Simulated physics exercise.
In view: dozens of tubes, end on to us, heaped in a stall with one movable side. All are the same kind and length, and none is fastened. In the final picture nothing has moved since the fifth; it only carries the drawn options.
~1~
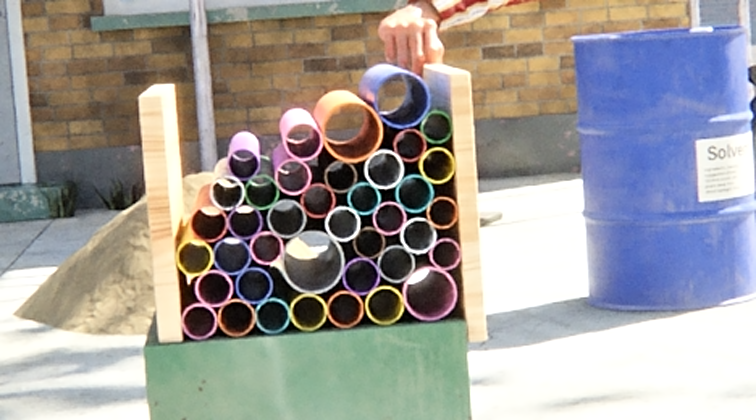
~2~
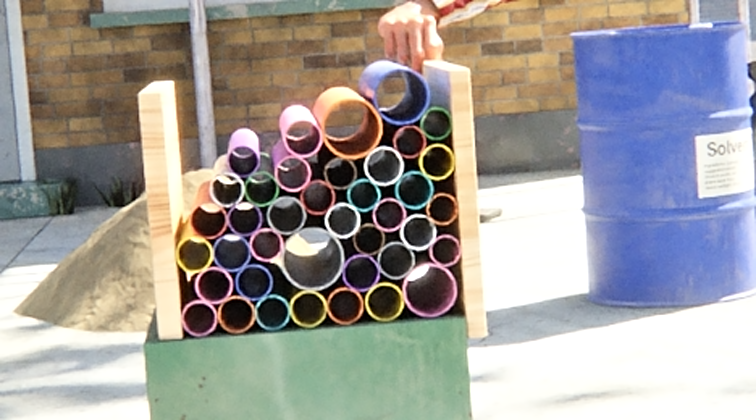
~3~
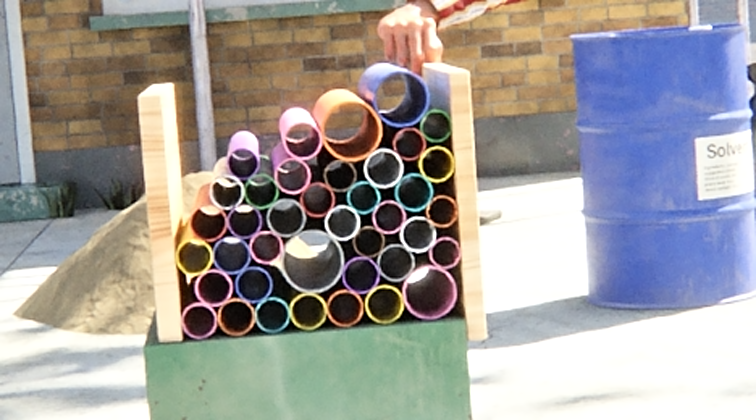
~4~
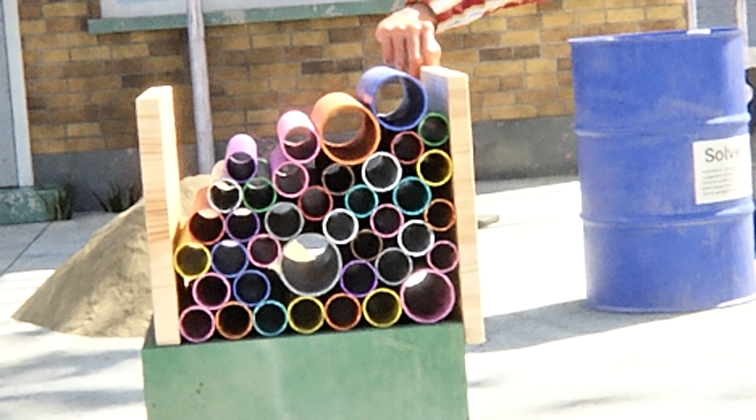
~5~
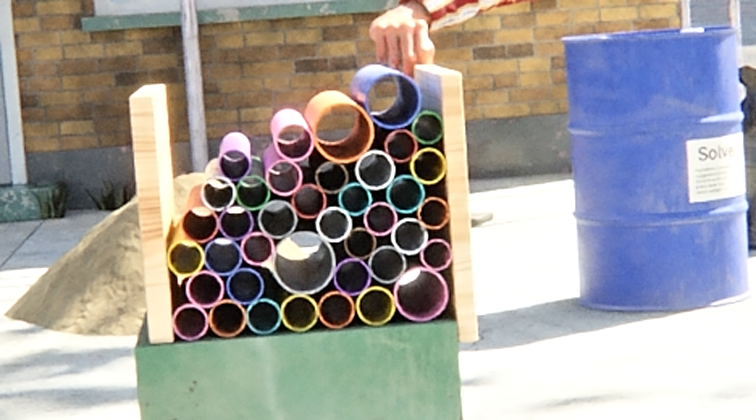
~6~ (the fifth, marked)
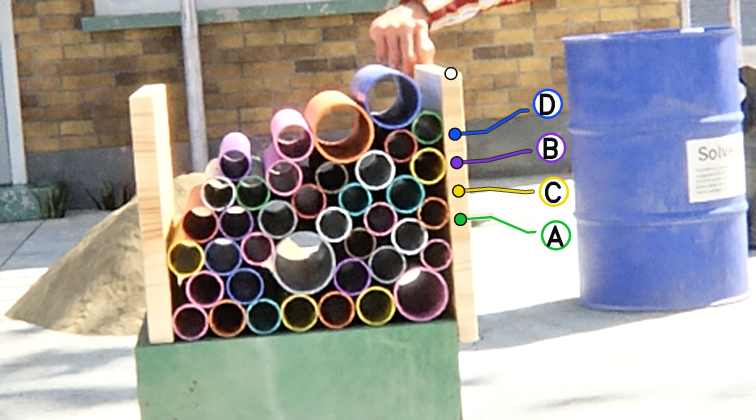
Colourful tubes lying stacked between two wooden boards on a green base, a hand resting at the right board, barely anything moving.
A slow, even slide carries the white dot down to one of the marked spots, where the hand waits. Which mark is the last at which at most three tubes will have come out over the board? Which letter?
At most to C.
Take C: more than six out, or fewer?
At C, fewer than six.
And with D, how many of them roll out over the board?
The count is none.
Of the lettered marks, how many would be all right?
Three of them.
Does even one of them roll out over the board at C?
Yes, at C.
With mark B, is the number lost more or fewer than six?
Fewer than six.
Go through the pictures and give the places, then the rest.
In the first picture, a turquoise tube (364, 198); a red tube (318, 200); a green tube (262, 192).
In the second picture, a green tube (261, 189); a white tube (227, 190).
In the third picture, side board (449, 190); a pink tube (199, 320).
In the fourth picture, a yellow tube (382, 307); a grey tube (310, 265).
In the fifth picture, an orange tube (434, 213); a turquoise tube (355, 199); a red tube (309, 201).
On the copy, A at (460, 219); B at (457, 162); C at (459, 191); D at (455, 134); the white dot at (451, 74).
On C. First, top of the board (444, 130).
Then, top of the board (448, 191).
Finally, top of the board (448, 191), two out over the board.
By contrast, A four out over the board; B two out over the board; D none out over the board.
